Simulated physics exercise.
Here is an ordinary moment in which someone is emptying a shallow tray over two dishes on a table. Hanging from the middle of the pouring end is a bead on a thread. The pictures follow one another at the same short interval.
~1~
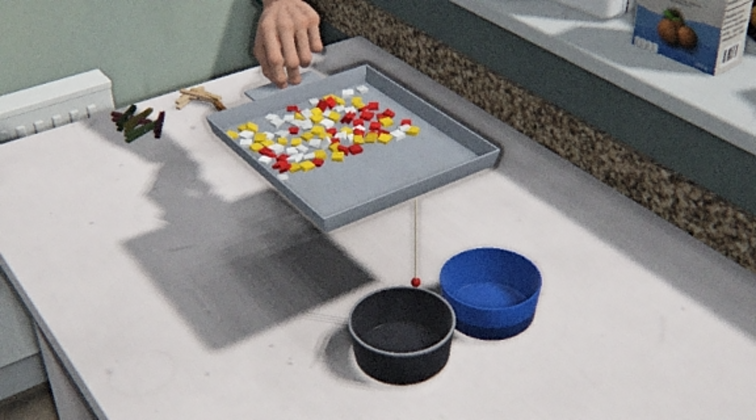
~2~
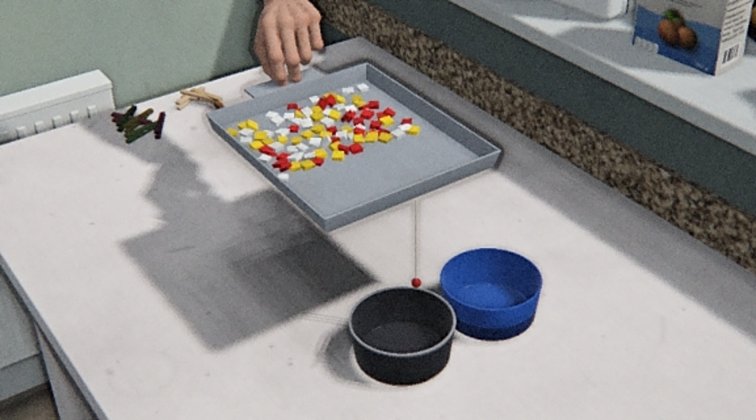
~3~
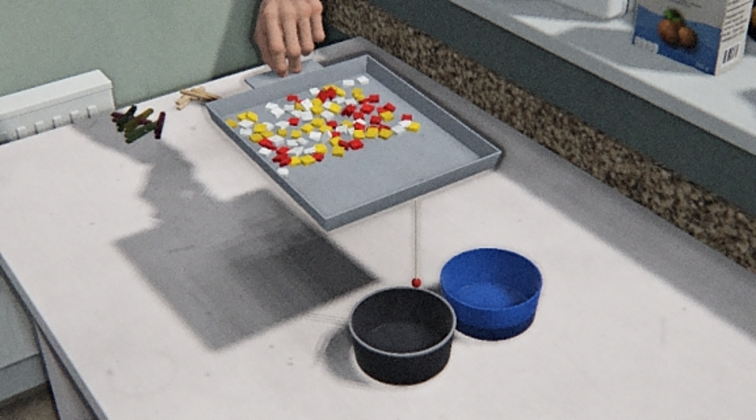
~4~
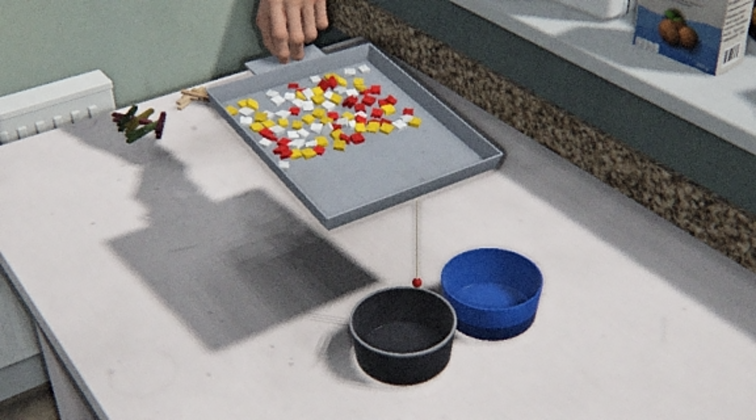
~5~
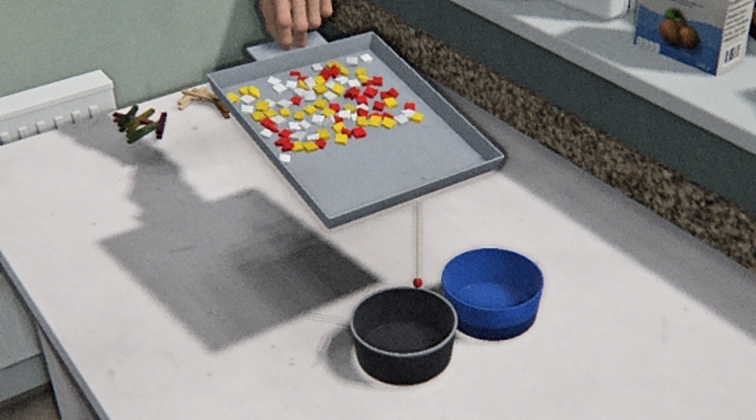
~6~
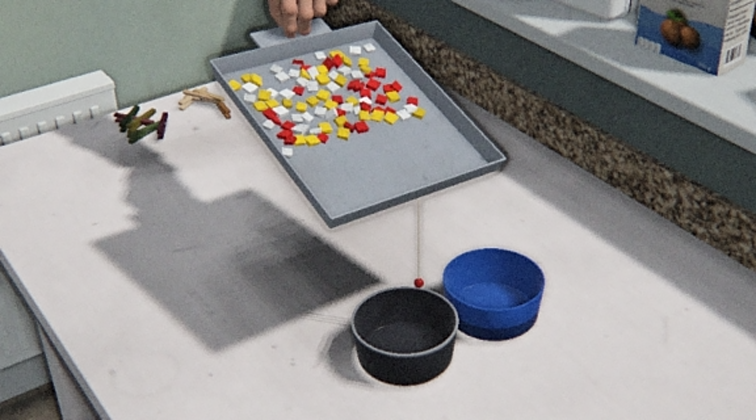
The clip shows a hand gradually raising the back of a gray tray of red, yellow and white pieces above a black dish and a blue dish, while a red bead hangs nearly still on its thread.
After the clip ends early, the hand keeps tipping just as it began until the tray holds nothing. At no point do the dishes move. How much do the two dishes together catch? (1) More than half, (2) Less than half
1.
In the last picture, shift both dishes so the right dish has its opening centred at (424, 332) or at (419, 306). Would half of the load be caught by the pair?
In the first position a minority, in the second a minority.
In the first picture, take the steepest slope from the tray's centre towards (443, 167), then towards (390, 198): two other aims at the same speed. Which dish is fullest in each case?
The first place favours the right of the two, the second the left of the two.
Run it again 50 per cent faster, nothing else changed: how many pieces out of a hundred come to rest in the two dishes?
It would be close to 80 per cent.
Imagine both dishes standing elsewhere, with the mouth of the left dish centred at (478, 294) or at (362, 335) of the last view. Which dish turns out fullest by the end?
Left side first, Right side second.
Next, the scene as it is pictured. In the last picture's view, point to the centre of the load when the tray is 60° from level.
I'd put the middle close to (436, 170).
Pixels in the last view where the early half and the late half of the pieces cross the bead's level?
Around (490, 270) and then (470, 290).
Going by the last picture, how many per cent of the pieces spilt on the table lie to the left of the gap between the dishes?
I'd guess close to 0 %.
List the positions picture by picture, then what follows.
In the first frame, corners of the pouring end (326, 215) and (493, 149), level; middle of the load (317, 131), mosaic tiles; left dish (433, 362); right dish (523, 318); bead on its thread (416, 282).
In the second frame, corners of the pouring end (327, 215) and (494, 150), level; middle of the load (318, 129).
In the third frame, corners of the pouring end (327, 215) and (495, 151), tipped barely, lowest at the right corner; middle of the load (318, 123).
In the fourth frame, corners of the pouring end (329, 214) and (496, 153), tipped a little, lowest at the right corner; middle of the load (319, 114).
In the fifth frame, corners of the pouring end (331, 214) and (498, 155), tipped a little, lowest at the right corner; middle of the load (320, 105).
In the sixth frame, corners of the pouring end (333, 214) and (500, 157), tipped clearly, lowest at the right corner; middle of the load (323, 96); left dish (436, 363); right dish (526, 318).
Just after the last frame, tray tipped steeply; almost all on the tray; just a few in the air.
A moment on, tray tipped right over; the larger part on the tray; just a few in the left dish; about a tenth in the right dish; about a tenth outside both; about a tenth in the air.
Further on, tray tipped past a quarter turn; roughly a quarter in the left dish; roughly half in the right dish; roughly a quarter outside both; just a few in the air.
When it is over, tray tipped past a quarter turn; roughly a quarter in the left dish; roughly half in the right dish; roughly a quarter outside both; just a few in the air.
